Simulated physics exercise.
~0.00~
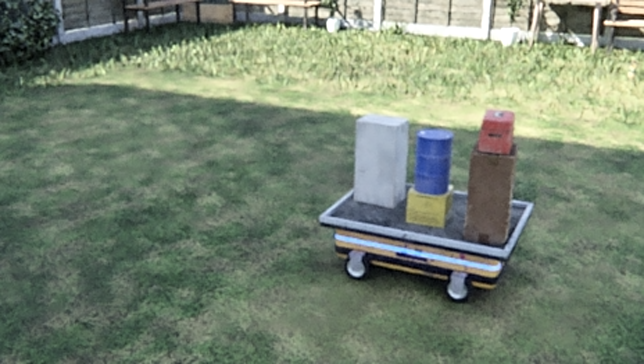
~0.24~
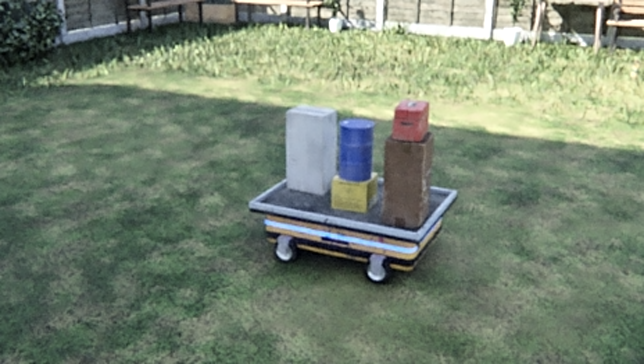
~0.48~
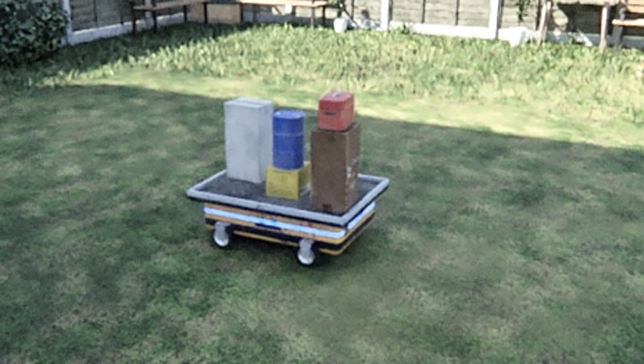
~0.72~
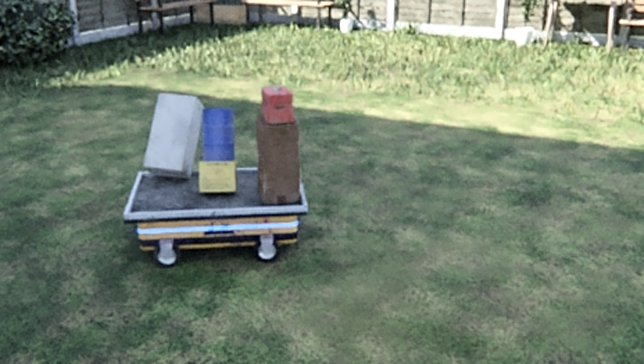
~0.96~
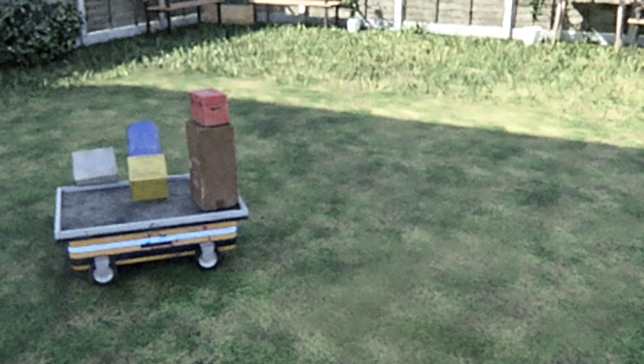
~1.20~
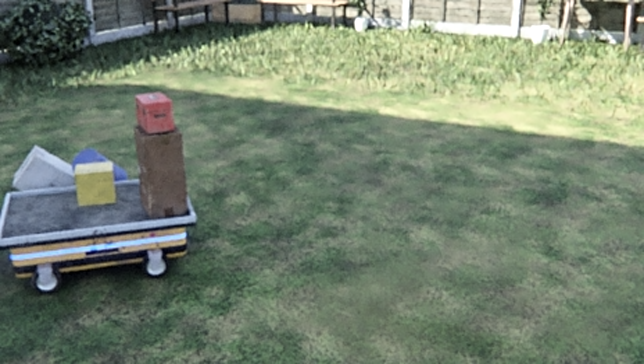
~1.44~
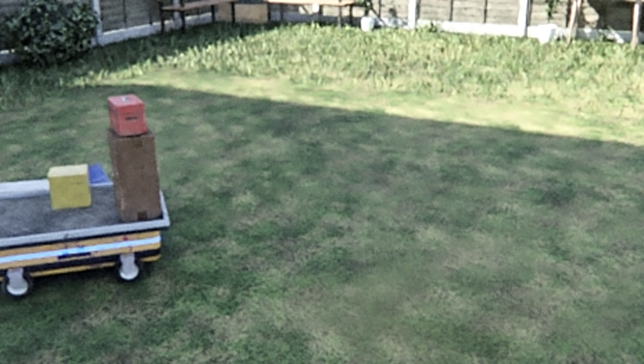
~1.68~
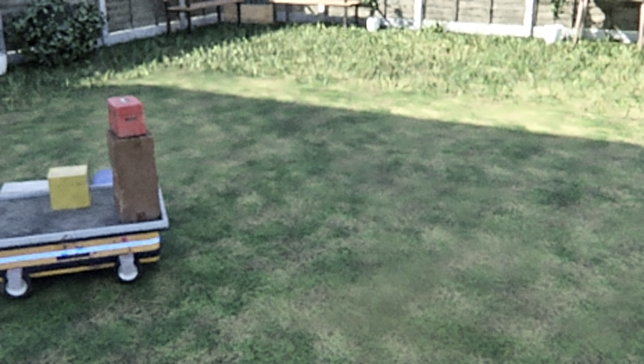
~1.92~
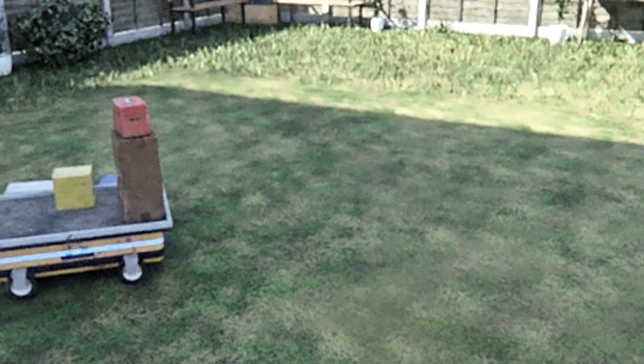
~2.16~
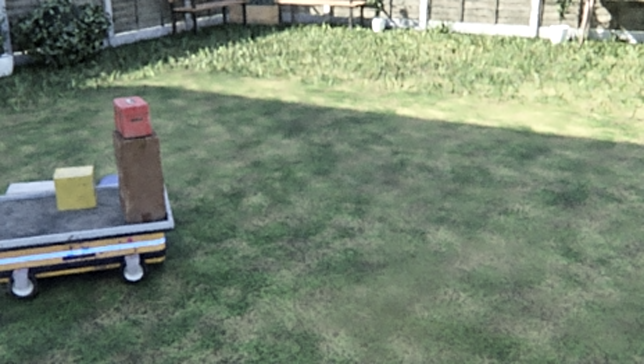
Cart rolling left across a lawn, its white box and blue canister toppling off and yellow box tipping, red-topped brown box standing.
